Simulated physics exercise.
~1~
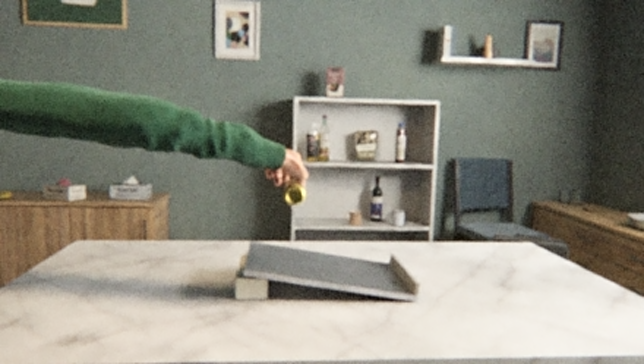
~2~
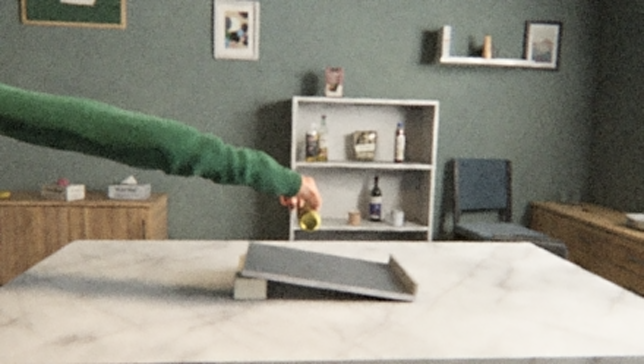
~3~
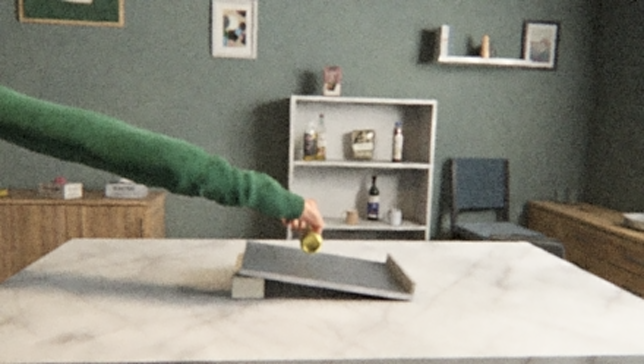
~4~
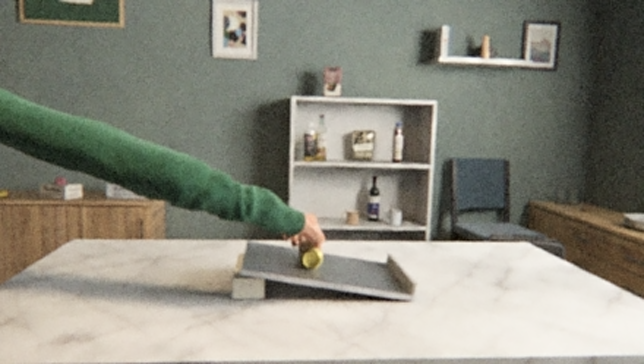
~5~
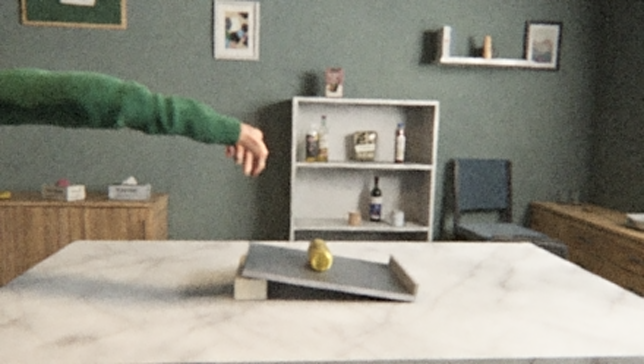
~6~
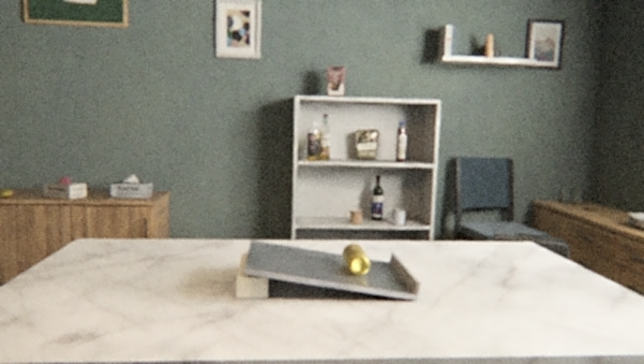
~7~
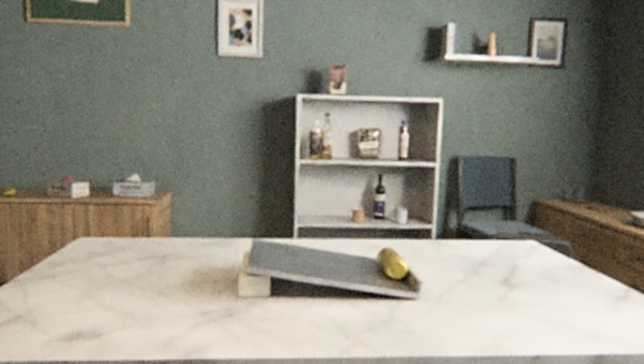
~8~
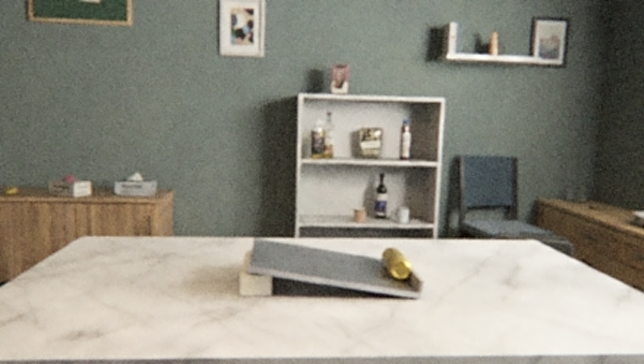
On a sloping board, a hand releases a yellow can that rolls down right and rests.
